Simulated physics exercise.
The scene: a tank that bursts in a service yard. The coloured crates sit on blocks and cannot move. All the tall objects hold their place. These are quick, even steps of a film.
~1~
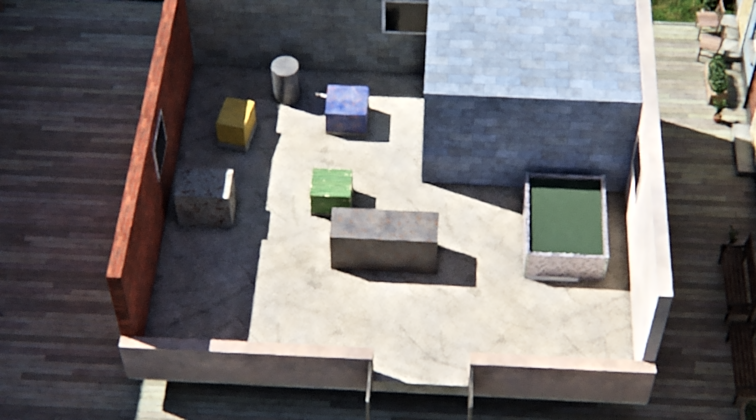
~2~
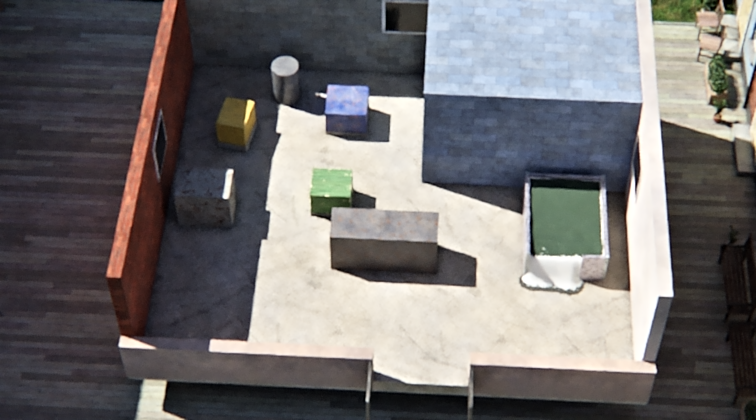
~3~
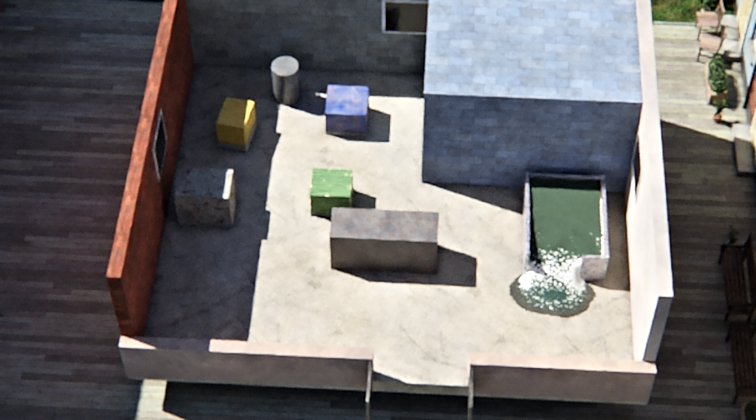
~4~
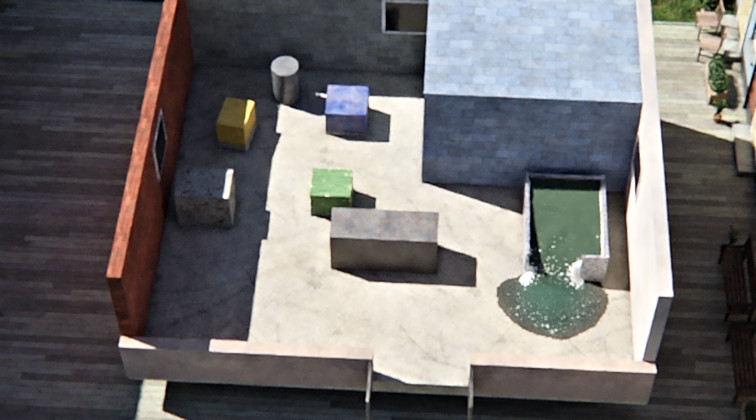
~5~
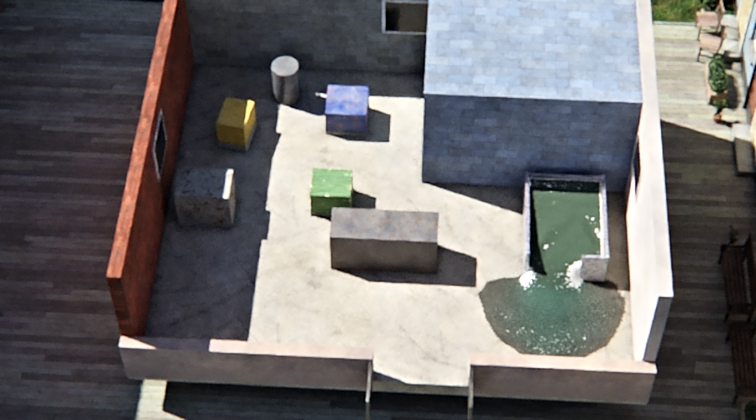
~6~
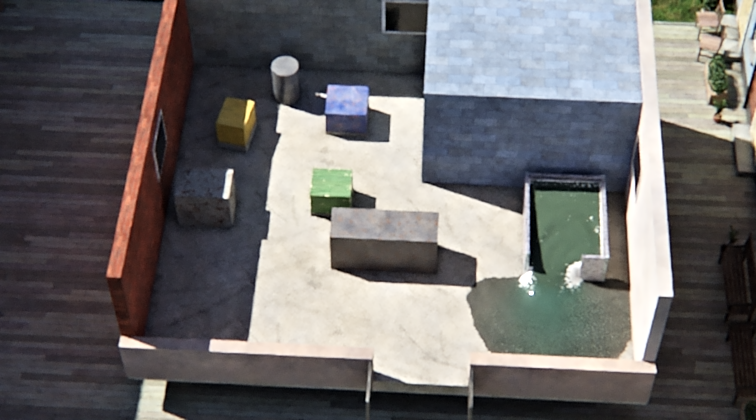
Green water sits still in a walled tank at the right of a service yard, then bursts through a gap in the tank's near side. It pours out in white foam and spreads across the pale floor in a widening pool, reaching the low front wall, while the coloured blocks stay put.
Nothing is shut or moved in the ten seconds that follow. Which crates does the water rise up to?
One by one: The yellow crate escapes dry; the blue crate escapes dry; the green crate escapes dry.
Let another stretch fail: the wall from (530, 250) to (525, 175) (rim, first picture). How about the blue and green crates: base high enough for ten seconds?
In short: The blue one gets wet, the green one takes water.
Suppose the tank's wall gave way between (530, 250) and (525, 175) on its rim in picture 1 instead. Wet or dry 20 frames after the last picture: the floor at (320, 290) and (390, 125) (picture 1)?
In turn: Free of water, wet.
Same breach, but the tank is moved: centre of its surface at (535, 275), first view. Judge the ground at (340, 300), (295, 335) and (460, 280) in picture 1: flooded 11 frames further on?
One after the other: Wet, flooded, not flooded.
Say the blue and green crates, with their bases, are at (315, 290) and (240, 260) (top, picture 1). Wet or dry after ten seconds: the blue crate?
My reading: The blue crate is topped.
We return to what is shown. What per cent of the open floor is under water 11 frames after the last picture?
Near 20 in a hundred.
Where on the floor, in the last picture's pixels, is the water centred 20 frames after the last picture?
Close to (530, 302).
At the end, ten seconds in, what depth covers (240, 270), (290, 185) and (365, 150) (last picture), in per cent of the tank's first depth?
About 6, 2 and 0 per cent.
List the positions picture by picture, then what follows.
The first picture shows still water in the tank at (566, 217).
In the second picture, the front is at (522, 279), out from the gap at (554, 268).
In the third picture, water pours out at (553, 270) and has run to (571, 313).
In the fourth picture, water pours out at (553, 271) and has run to (568, 335).
In the fifth picture, the front is at a hidden place, out from the gap at (553, 271).
In the sixth picture, water pours out at (553, 271) and has run to a hidden place.
A moment on, water covers 15 % of the floor; the yellow crate not reached, the blue crate not reached, the green crate not reached.
Next, water covers 20 % of the floor; the yellow crate not reached, the blue crate not reached, the green crate not reached.
Then, water covers 30 % of the floor; the yellow crate not reached, the blue crate not reached, the green crate not reached.
Later, water covers 50 % of the floor; the yellow crate not reached, the blue crate not reached, the green crate not reached.
In the end, water covers 65 % of the floor; the yellow crate stayed above the water, the blue crate stayed above the water, the green crate stayed above the water.
